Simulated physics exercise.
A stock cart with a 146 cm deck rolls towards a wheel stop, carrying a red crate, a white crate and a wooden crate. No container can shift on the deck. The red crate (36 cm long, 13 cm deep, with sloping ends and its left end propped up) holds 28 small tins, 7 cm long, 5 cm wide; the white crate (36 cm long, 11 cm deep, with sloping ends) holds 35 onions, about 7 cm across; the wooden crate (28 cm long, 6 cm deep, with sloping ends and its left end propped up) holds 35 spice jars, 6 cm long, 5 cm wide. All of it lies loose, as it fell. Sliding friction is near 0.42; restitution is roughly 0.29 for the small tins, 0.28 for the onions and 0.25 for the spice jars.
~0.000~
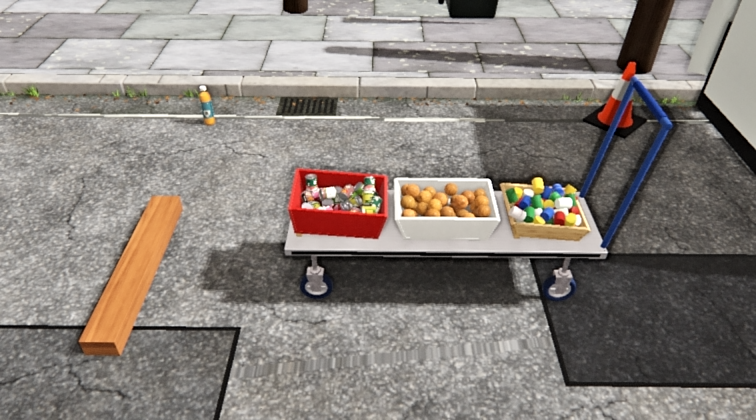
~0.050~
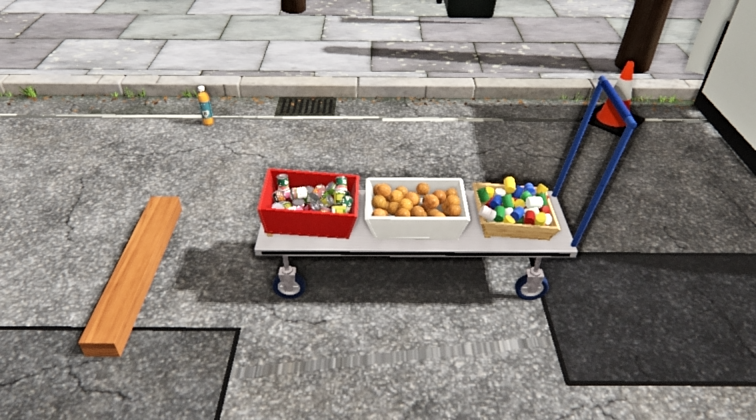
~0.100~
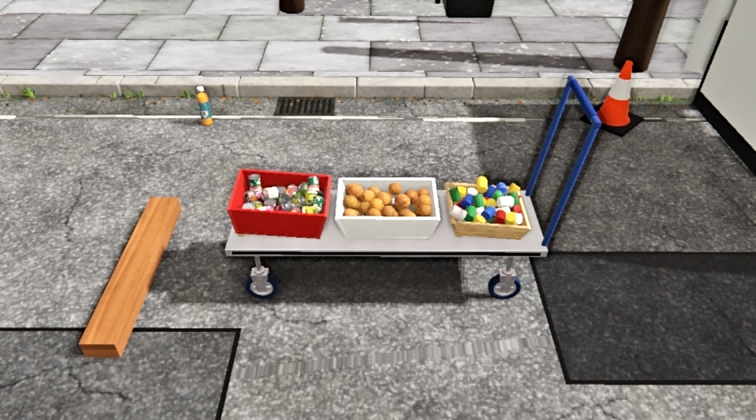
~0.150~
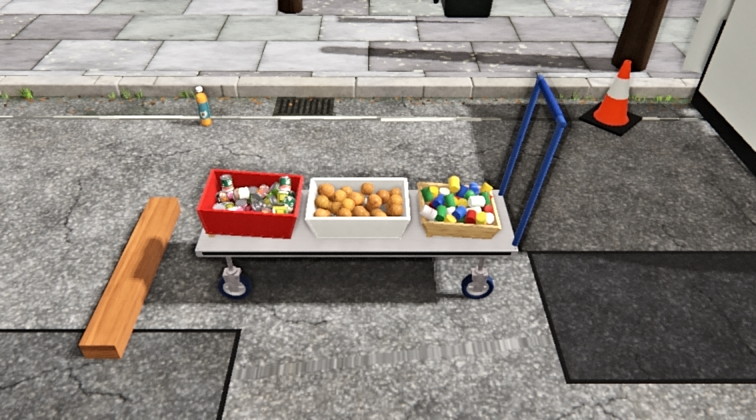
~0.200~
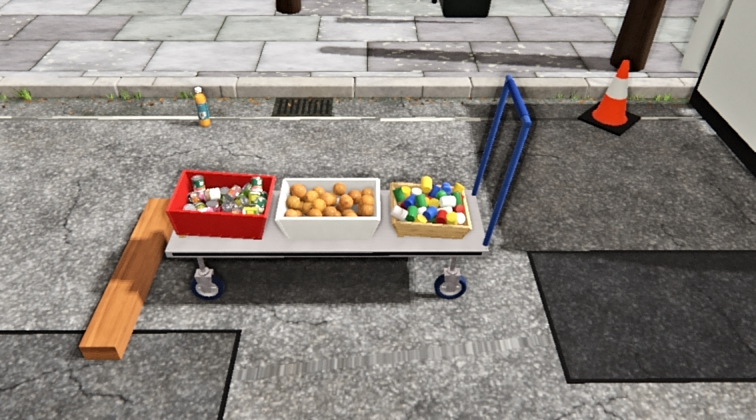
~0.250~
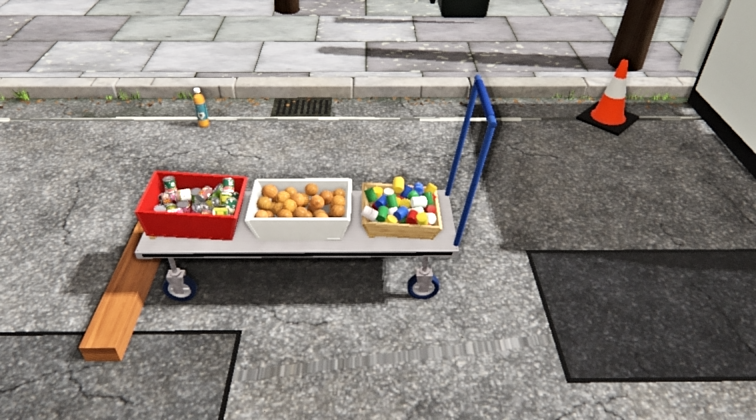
On a paved street, a flat cart with a blue handle rolling left towards a wooden beam, carrying three open containers of loose items.
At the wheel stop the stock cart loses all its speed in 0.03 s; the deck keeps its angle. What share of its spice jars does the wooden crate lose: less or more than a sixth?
More than a sixth of the spice jars leave the wooden crate.
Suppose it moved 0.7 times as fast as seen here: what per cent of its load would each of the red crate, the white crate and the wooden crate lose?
Then red crate 0, white crate 0, wooden crate 30 per cent.
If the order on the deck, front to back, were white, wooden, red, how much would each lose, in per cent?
Then red crate 0, white crate 10, wooden crate 40 per cent.
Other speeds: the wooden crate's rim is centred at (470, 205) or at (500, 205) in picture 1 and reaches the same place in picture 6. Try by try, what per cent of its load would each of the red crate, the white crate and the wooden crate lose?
Red crate 0 then 0, white crate 0 then 0, wooden crate 10 then 20 per cent.
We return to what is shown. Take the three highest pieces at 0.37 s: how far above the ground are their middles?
About 58 cm.
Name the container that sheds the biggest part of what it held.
The wooden crate.
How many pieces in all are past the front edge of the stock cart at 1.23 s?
About 0.
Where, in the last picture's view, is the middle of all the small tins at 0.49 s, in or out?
At about (162, 206).
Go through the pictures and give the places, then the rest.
In the first frame (places track the rim corner closest to us here; the camera moves round a little), wooden crate (514, 223); white crate (398, 218); 78 cm to go; all still inside.
In the second frame, wooden crate (484, 222); white crate (368, 218); 65 cm to go.
In the third frame, wooden crate (454, 222); white crate (338, 218); 51 cm to go.
In the fourth frame, wooden crate (424, 222); white crate (308, 218); 38 cm to go.
In the fifth frame, wooden crate (394, 222); white crate (278, 219); 24 cm to go.
In the sixth frame, wooden crate (365, 223); white crate (248, 219); 11 cm to go; all still inside.
After 0.27 s, the wheels strike.
After 0.37 s, the red crate has all 28, the white crate is down by 1 of 35 and the wooden crate is down by 4 of 35.
After 0.49 s, the red crate has all 28, the white crate is down by 3 of 35 and the wooden crate is down by 9 of 35.
After 0.72 s, the red crate is down by 1 of 28, the white crate is down by 5 of 35 and the wooden crate is down by 13 of 35.
Final count (at 1.23 s), the red crate is down by 1 of 28, the white crate is down by 5 of 35 and the wooden crate is down by 13 of 35. Asked share, 13 of 35, 37 per cent.
